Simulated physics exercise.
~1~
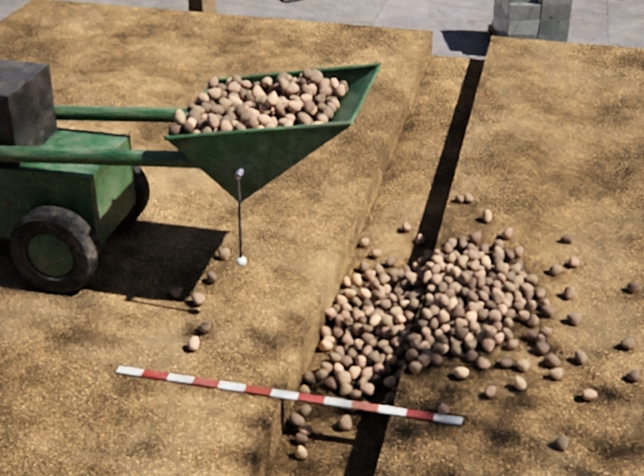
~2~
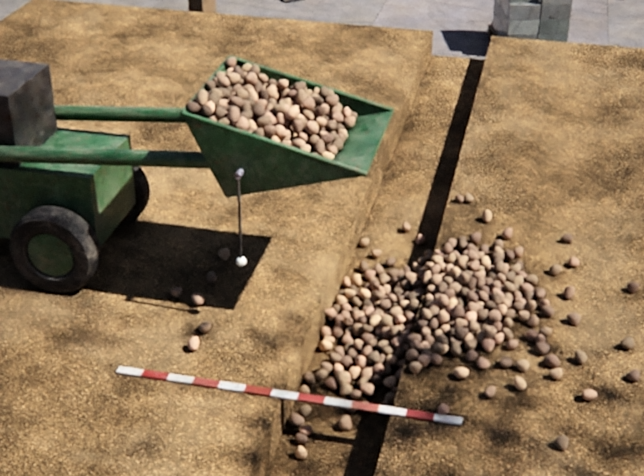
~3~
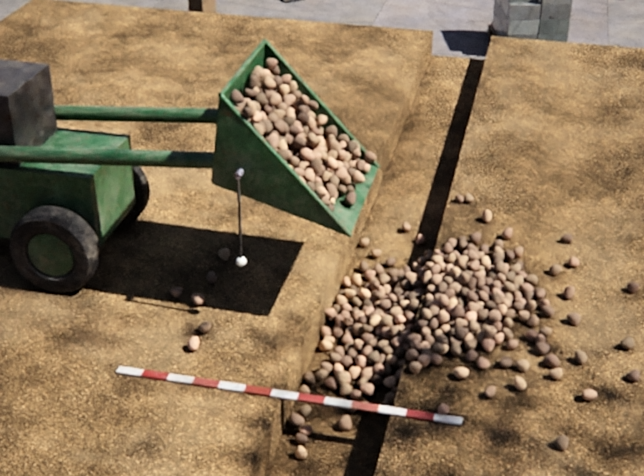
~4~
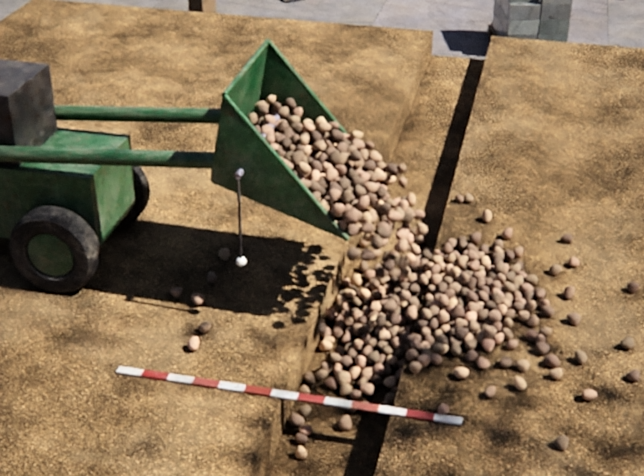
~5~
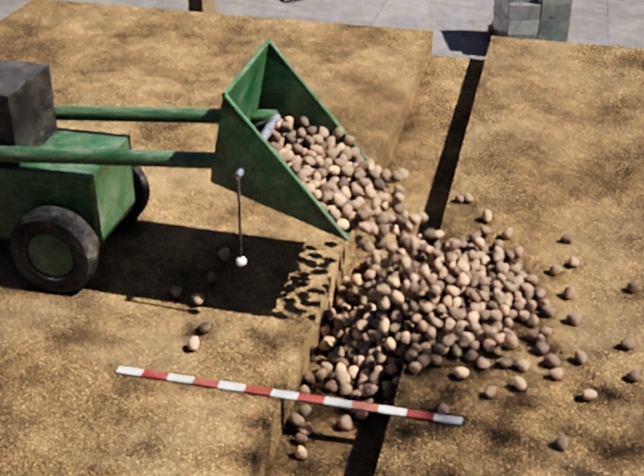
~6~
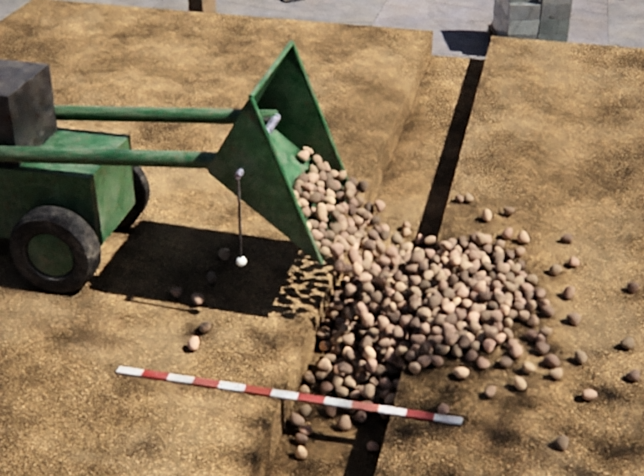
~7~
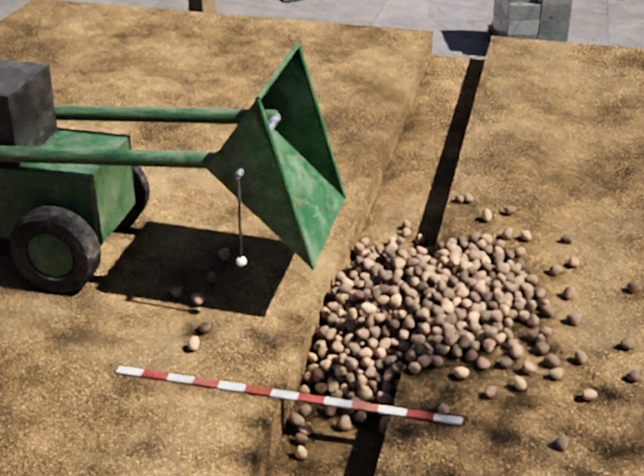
A green loader bucket tips forward, pouring its brown stones onto the pile over the trench.
